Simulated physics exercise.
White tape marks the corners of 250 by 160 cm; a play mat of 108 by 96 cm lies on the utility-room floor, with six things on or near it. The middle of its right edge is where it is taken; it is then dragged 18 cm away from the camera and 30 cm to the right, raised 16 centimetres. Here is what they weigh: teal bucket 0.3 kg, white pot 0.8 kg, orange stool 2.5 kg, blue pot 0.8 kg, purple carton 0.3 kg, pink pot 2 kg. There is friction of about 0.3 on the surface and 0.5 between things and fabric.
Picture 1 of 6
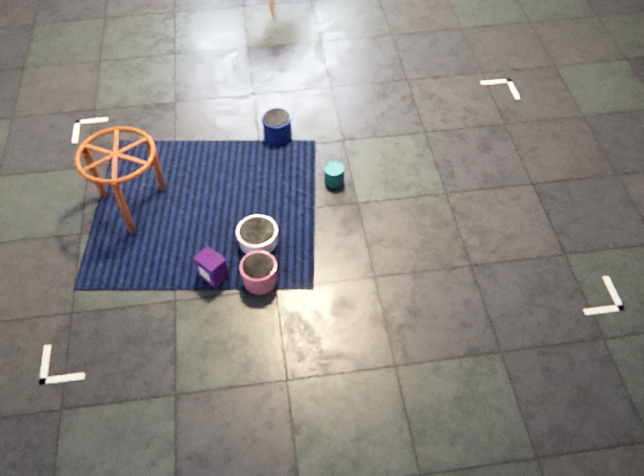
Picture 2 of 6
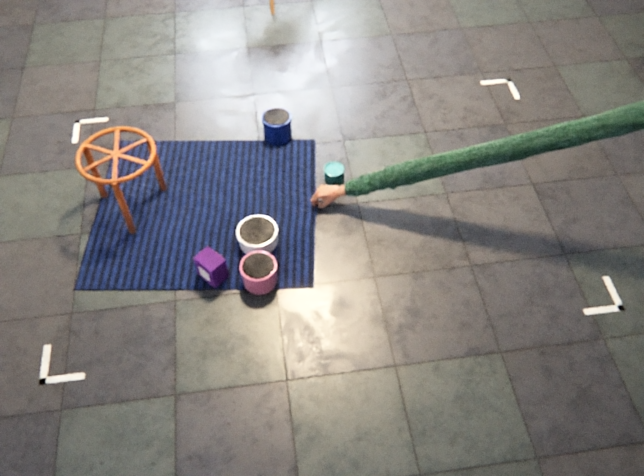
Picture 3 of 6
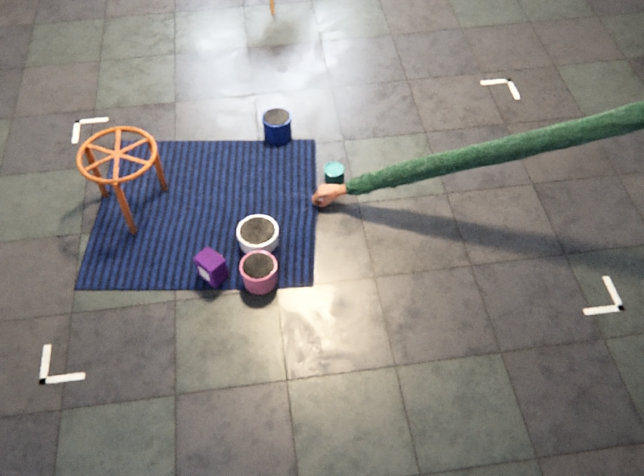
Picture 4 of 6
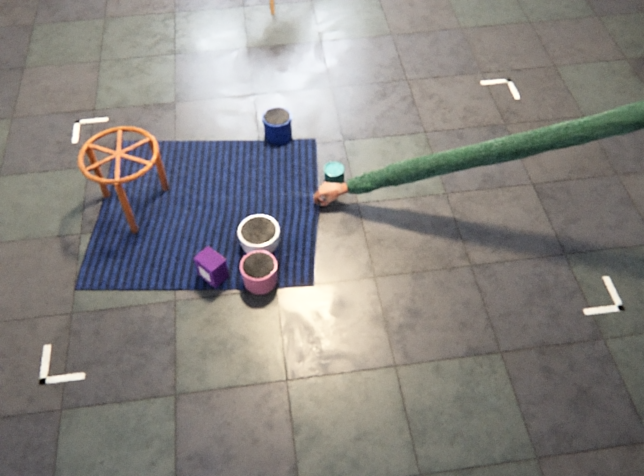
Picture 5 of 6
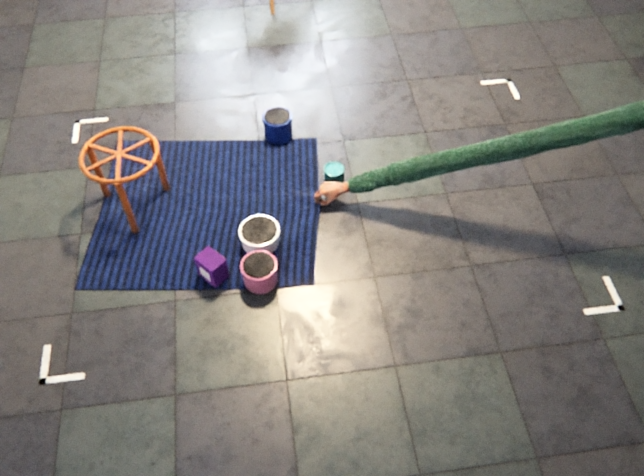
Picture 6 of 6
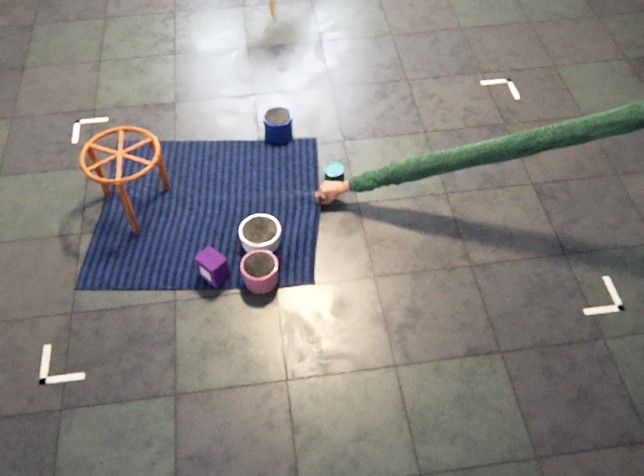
A green-sleeved arm reaches in, grips the blue mat's right edge, and barely shifts it right.
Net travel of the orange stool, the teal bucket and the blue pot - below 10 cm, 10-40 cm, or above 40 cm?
Answer: Orange stool - in the middle. Teal bucket - in the middle. Blue pot - in the middle.
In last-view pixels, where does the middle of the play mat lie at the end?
Close to (268, 181) in pixels.
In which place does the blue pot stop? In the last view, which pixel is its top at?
Check near (304, 105) - that's where it comes to rest.
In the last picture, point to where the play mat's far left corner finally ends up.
About (199, 121).
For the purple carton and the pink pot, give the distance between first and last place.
The purple carton ends 40 cm from where it began, and the pink pot ends 40 cm from where it began.
Next, middle of the play mat at (228, 199); orange stool 11 cm off its start, blue pot 9 cm off its start, teal bucket 5 cm off its start.
Then, middle of the play mat at (245, 190); orange stool 19 cm off its start, blue pot 15 cm off its start, teal bucket 14 cm off its start.
After that, middle of the play mat at (264, 182); orange stool 29 cm off its start at (188, 176), teal bucket 20 cm off its start at (372, 159), blue pot 17 cm off its start at (304, 105).
Later, middle of the play mat at (268, 182); orange stool 32 cm off its start, teal bucket 20 cm off its start, blue pot 17 cm off its start.
At the end, middle of the play mat at (268, 181); orange stool 32 cm off its start at (193, 175), teal bucket 20 cm off its start at (372, 160), blue pot 17 cm off its start at (304, 105), pink pot 40 cm off its start at (330, 223).
